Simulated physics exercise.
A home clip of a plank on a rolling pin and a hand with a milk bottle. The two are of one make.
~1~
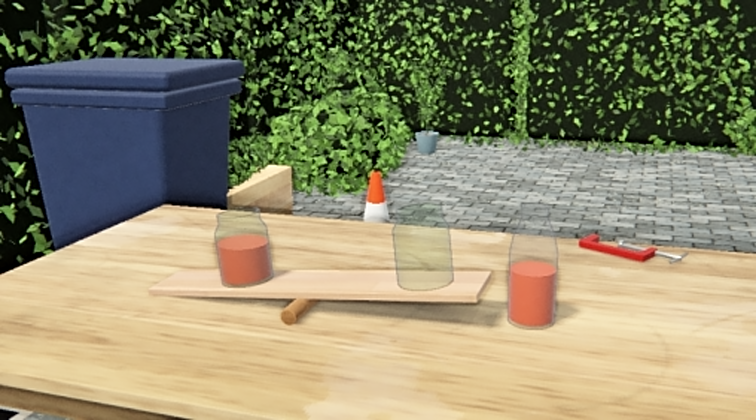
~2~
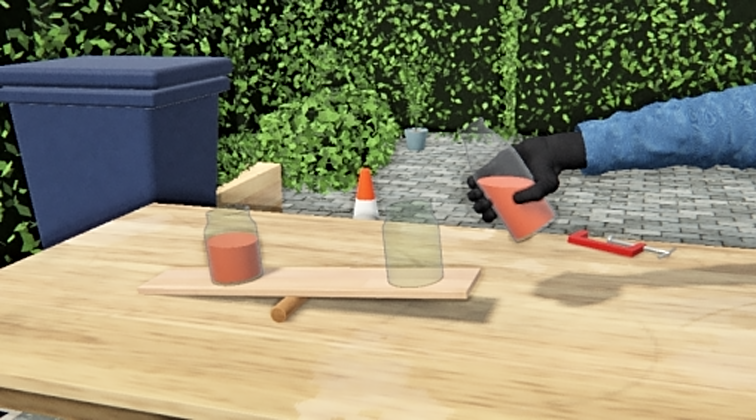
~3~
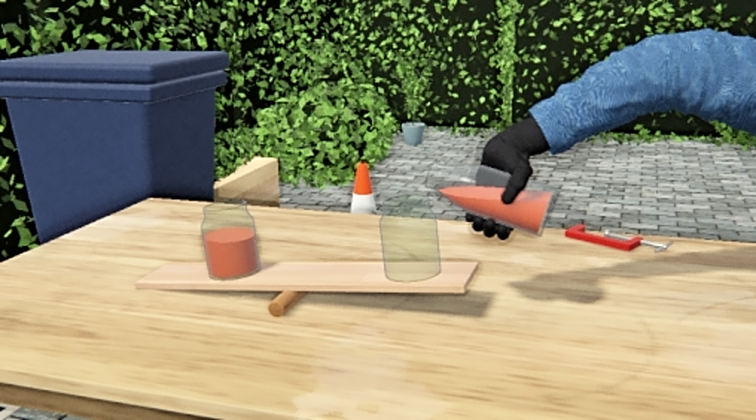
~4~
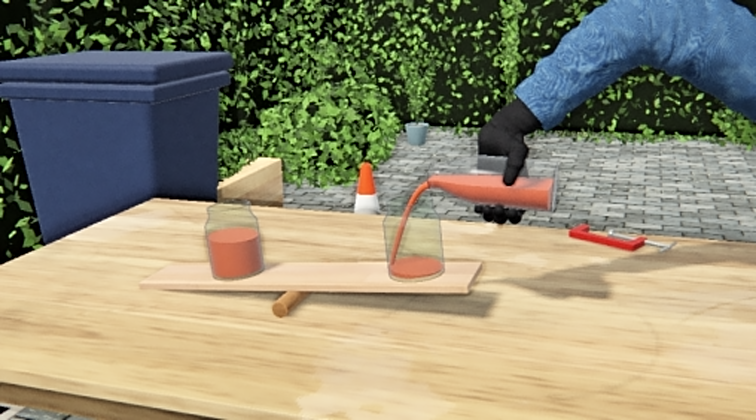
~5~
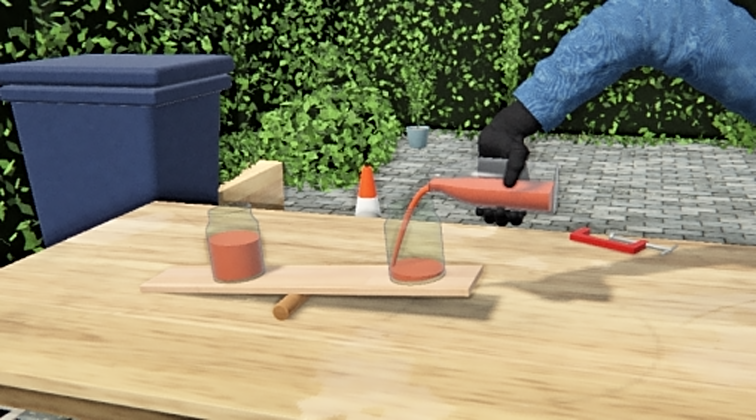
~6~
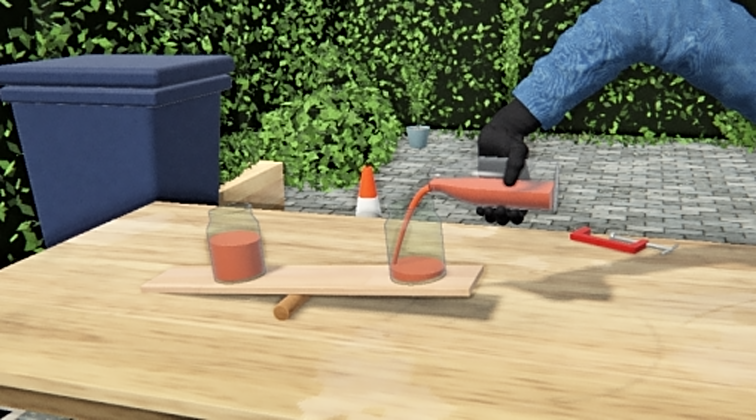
To begin with, a plank rests across a wooden roller, its lower left side holding a half-full jar of red liquid and its raised right side an empty one. A black-gloved hand lifts a clear bottle, tips it leftward and pours a shallow red layer into the right jar; the plank stays still.
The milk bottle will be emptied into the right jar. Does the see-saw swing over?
In the end the plank swings over.
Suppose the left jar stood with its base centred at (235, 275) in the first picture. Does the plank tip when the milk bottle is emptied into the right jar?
Verdict: Tips over.
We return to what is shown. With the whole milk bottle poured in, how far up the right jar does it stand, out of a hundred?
Near 45 in a hundred.
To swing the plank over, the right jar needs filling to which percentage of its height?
I make it 20 per cent.
A moment on, the right jar is about a quarter full; the plank has swung over, and that end is down.
Further on, the right jar is about a third full; the plank has swung over, and that end is down.
When it is over, the right jar is about half full; the plank has swung over, and that end is down.
